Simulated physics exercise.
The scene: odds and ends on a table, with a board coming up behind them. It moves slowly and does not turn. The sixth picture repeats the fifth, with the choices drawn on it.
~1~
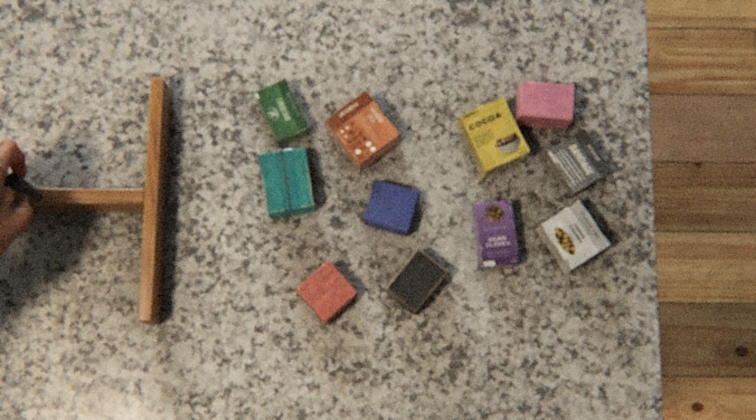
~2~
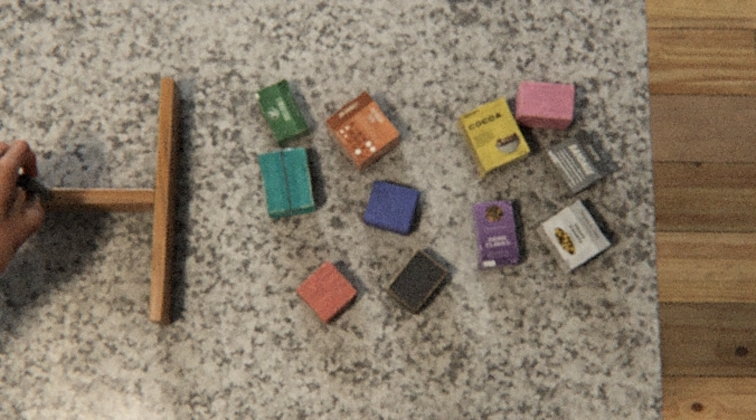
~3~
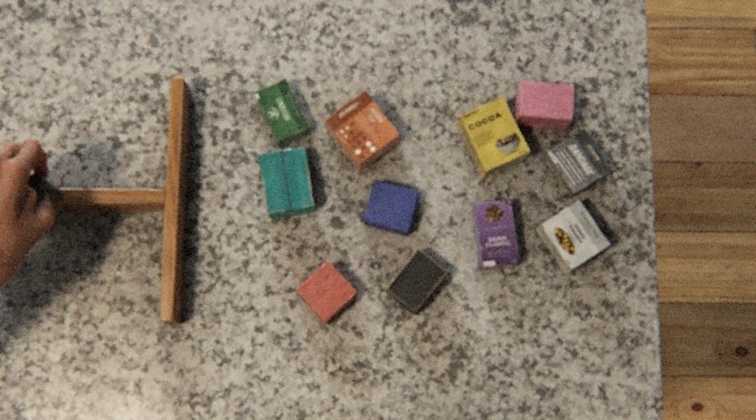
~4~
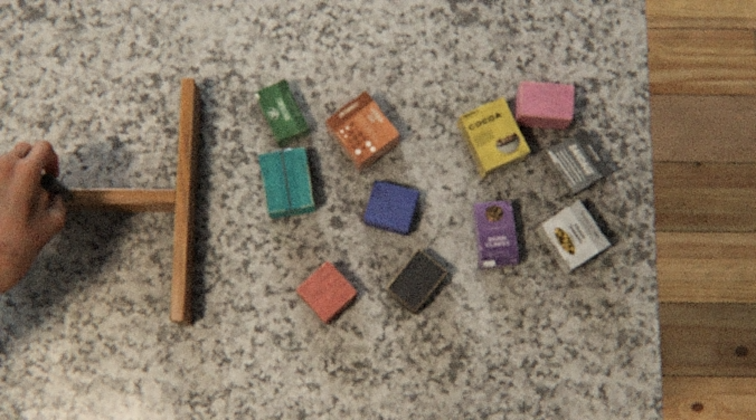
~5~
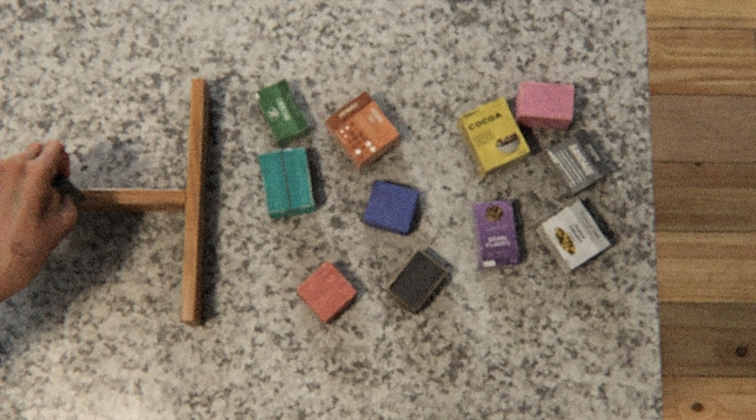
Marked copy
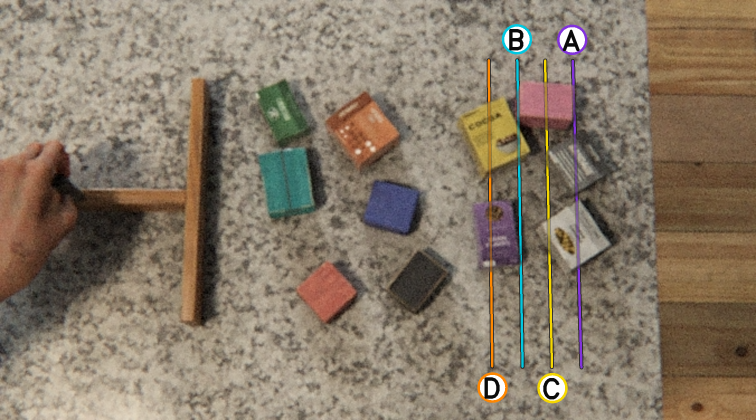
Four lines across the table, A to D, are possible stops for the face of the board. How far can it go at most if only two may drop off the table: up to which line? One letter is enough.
The farthest such stop is B.
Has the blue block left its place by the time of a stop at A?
Yes.
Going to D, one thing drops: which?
The grey box goes over.
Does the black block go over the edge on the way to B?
By then, no.
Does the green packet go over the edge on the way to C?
No.
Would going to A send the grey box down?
Yes.
On the marked copy, A at (577, 210); B at (520, 209); C at (548, 209); D at (490, 209).
Taking B. A third of the way, board (310, 198); red block (347, 294); green packet (338, 118).
Two thirds of the way, board (428, 199); grey box (613, 169); white packet (599, 247).
When it is over, board (520, 200); white packet over the edge; grey box over the edge; two fallen.
As for the rest, A drops four; C drops three; D is within the limit but short.
